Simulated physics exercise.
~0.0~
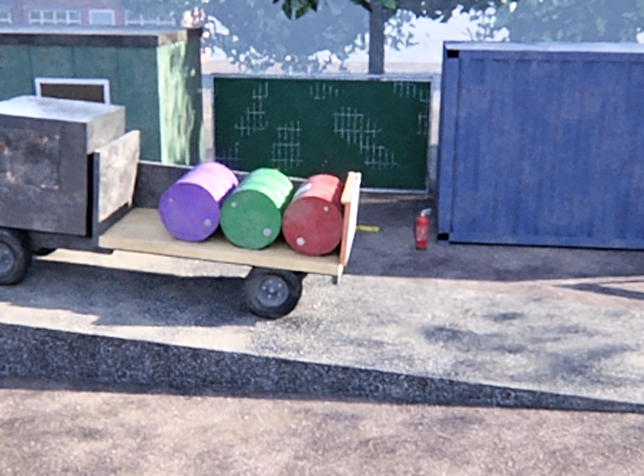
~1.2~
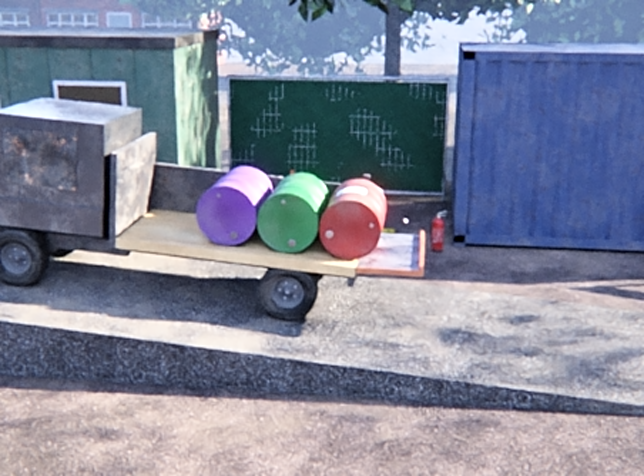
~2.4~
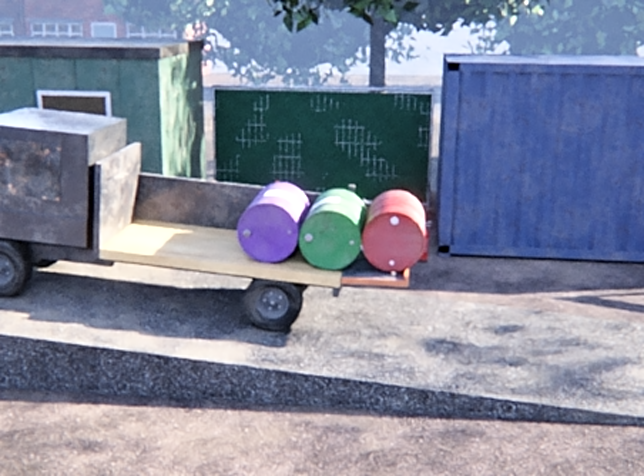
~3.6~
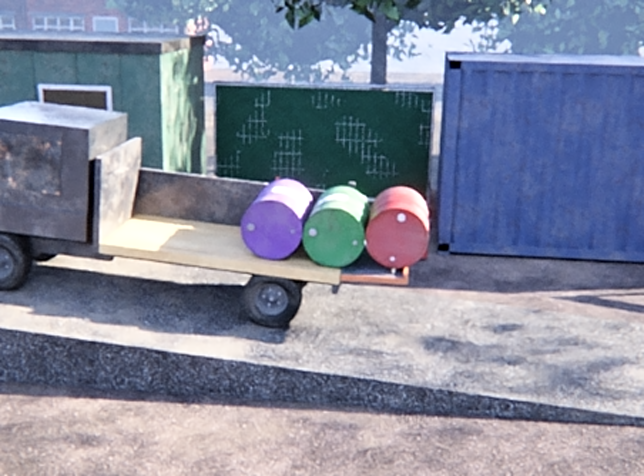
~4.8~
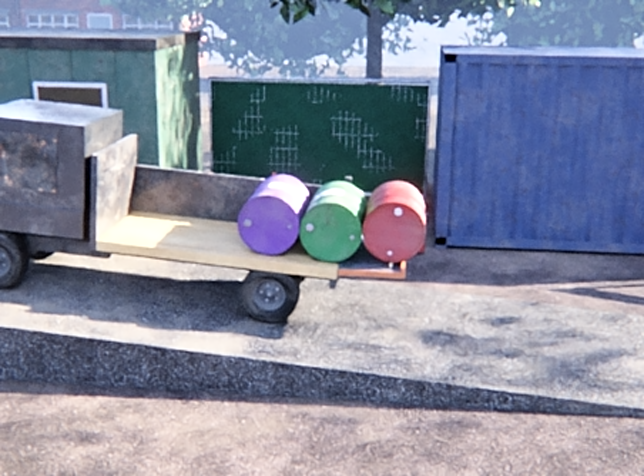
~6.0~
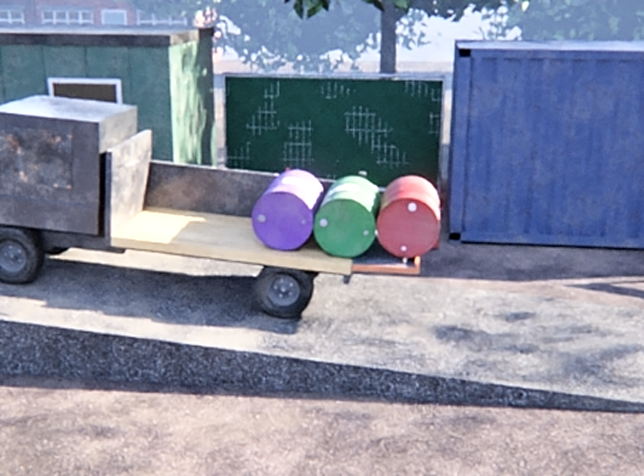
A dark pick-up with a pale wooden bed stands on a gentle slope, seen from its open side by a slightly swaying camera, with a green shed, a dark green panel, a blue container and a small red fire extinguisher behind it. Three drums, purple, green and red from left to right, lie against the upright tailgate with their ends facing us. The tailgate swings down to the right until it is almost level, and the drums roll right after it. The red drum crosses onto the lowered gate and stops near its rim. The green and purple drums come to rest beside it, still on the bed, and none falls out.
